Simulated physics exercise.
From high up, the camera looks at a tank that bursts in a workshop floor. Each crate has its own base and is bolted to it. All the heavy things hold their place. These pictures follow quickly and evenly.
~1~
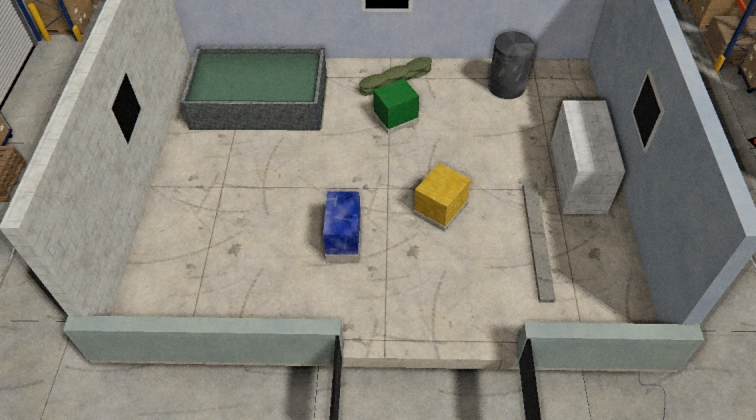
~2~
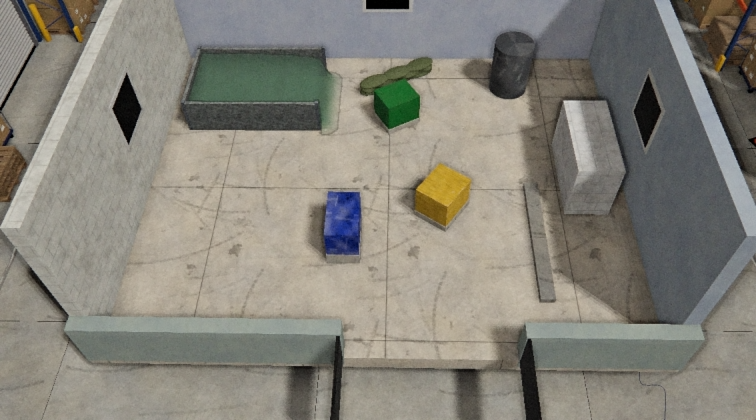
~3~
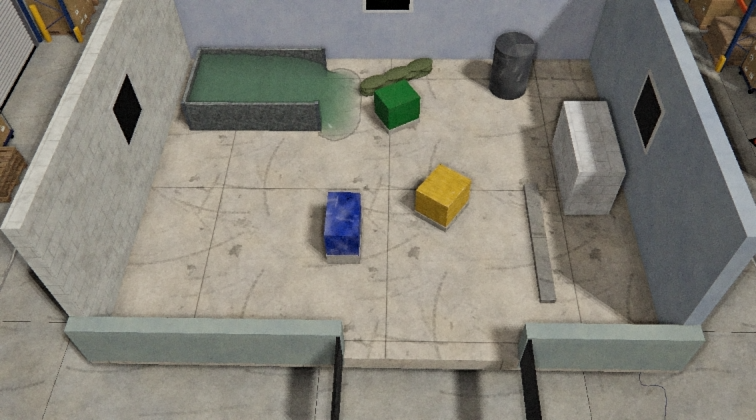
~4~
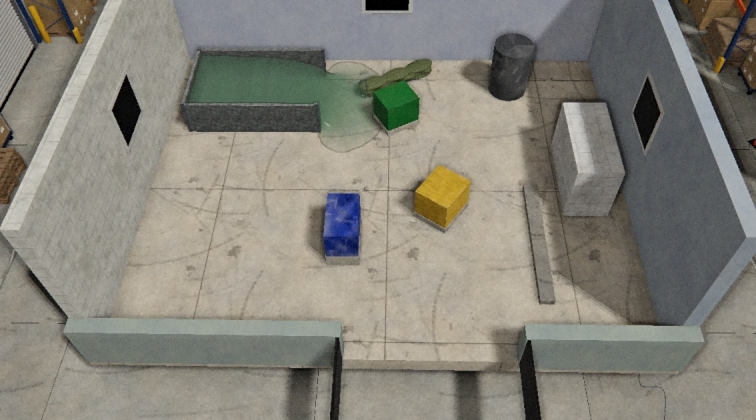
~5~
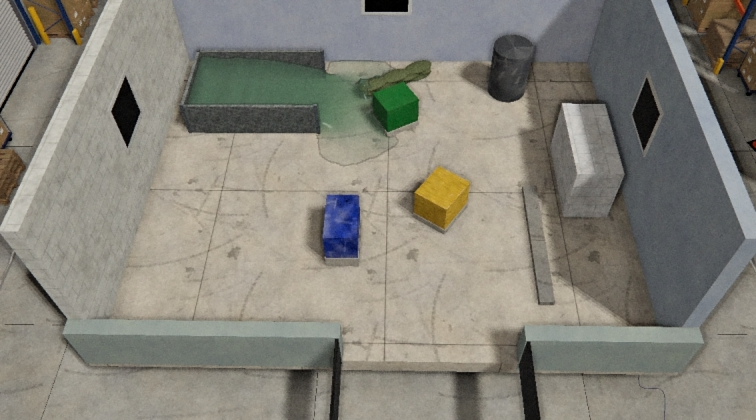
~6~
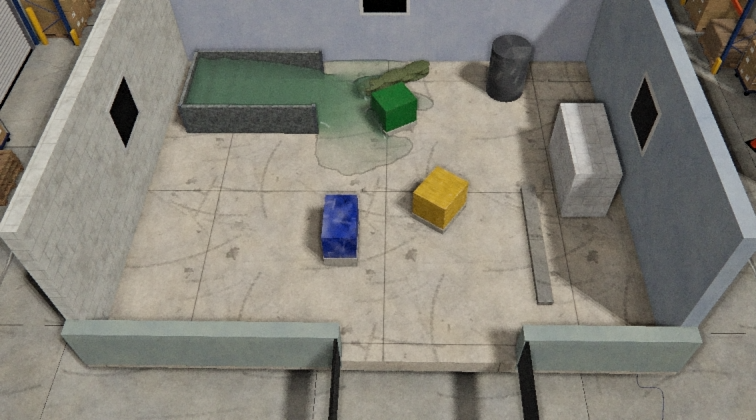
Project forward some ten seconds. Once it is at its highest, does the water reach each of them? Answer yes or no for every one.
Green crate: Yes, it gets wet; blue crate: No, it stays dry; yellow crate: Yes, it gets wet.
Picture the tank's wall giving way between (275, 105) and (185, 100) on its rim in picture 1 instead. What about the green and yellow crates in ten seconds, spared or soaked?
As it turns out, the green crate is left untouched, and the yellow crate is left untouched.
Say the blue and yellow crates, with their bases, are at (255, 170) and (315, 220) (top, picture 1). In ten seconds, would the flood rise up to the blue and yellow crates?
Outcome - blue crate is not reached, yellow crate is not reached.
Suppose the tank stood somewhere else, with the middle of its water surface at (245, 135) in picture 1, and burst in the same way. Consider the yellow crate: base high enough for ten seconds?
Yellow: Overtopped.
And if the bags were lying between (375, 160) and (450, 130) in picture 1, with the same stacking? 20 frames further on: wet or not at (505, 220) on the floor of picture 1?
At that place: Unflooded.
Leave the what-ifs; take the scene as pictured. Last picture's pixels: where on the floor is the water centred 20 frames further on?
Centre of the water: Near (388, 117).
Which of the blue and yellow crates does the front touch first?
It's the yellow one.
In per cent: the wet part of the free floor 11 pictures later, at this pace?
Share estimate: About 30 per cent.
A moment on, water covers 15 % of the floor; the green crate water round its plinth, the blue crate not reached, the yellow crate water round its plinth.
Next, water covers 30 % of the floor; the green crate water round its plinth, the blue crate water round its plinth, the yellow crate water round its plinth.
Then, water covers 50 % of the floor; the green crate water round its plinth, the blue crate water round its plinth, the yellow crate water round its plinth.
Later, water covers 70 % of the floor; the green crate water round its plinth, the blue crate water round its plinth, the yellow crate water round its plinth.
In the end, water covers 90 % of the floor; the green crate was topped, the blue crate stayed above the water, the yellow crate was topped.
